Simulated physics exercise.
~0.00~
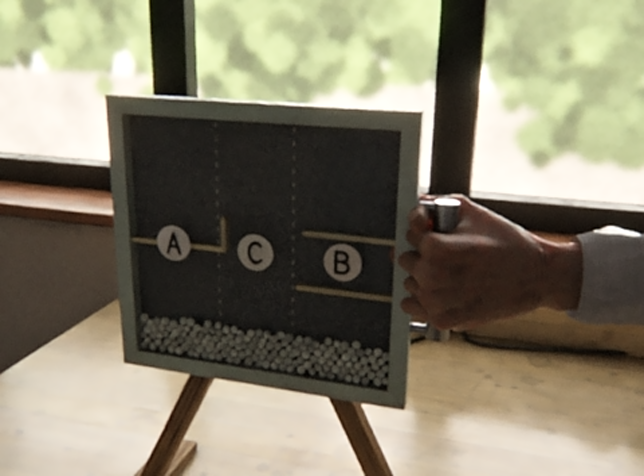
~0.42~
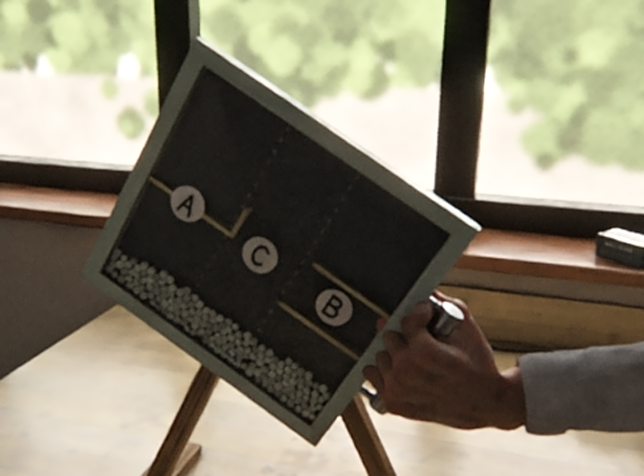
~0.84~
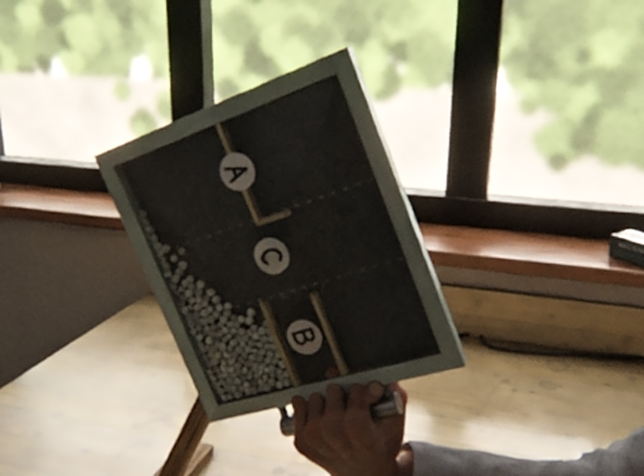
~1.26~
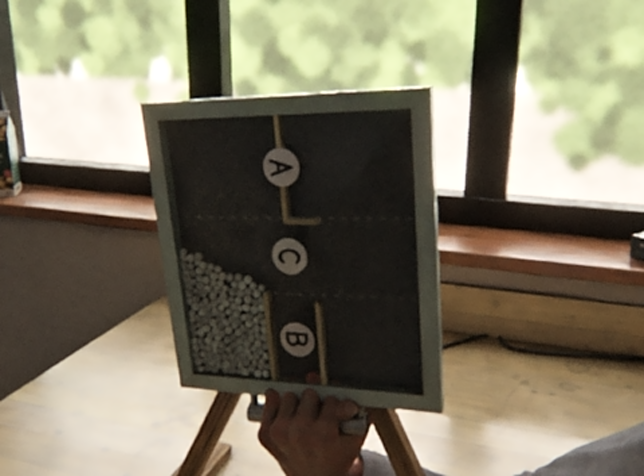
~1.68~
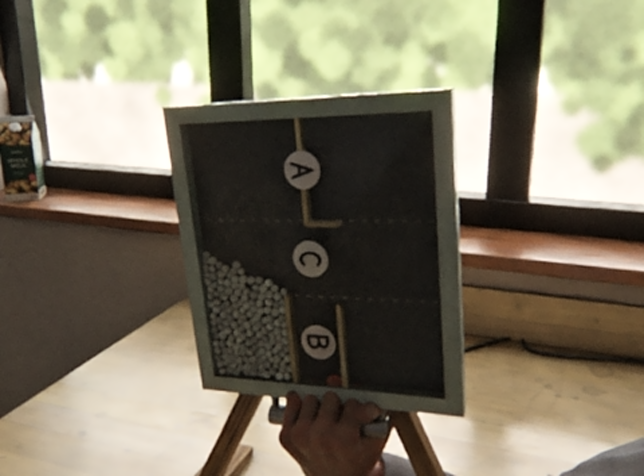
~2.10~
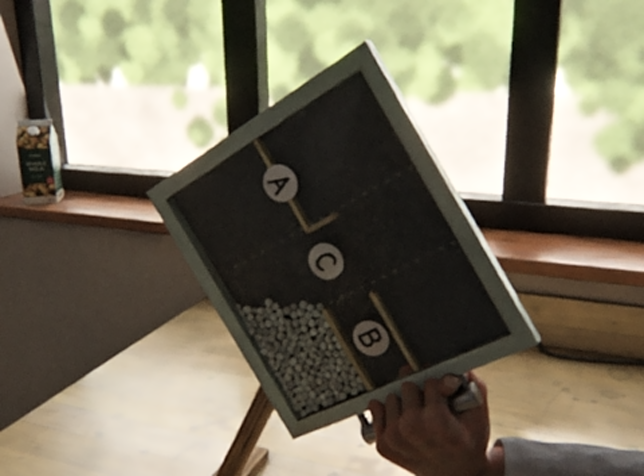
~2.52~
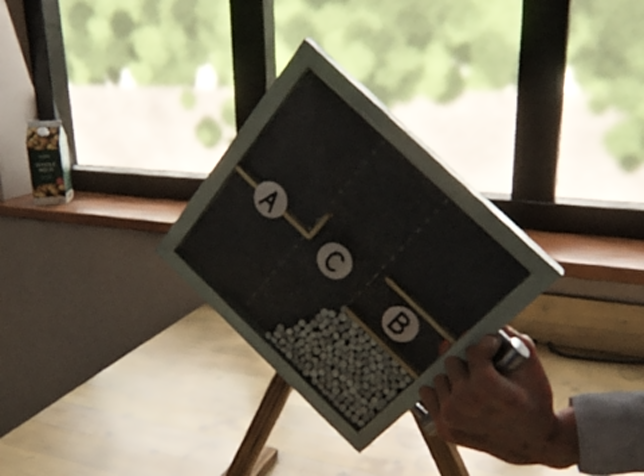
A hand turned a framed dark box of small white beads clockwise until it stood nearly on its side, paused, then swung it partway back, leaving it tilted with the beads heaped in the bottom corner, mostly in strip B and partly in C.
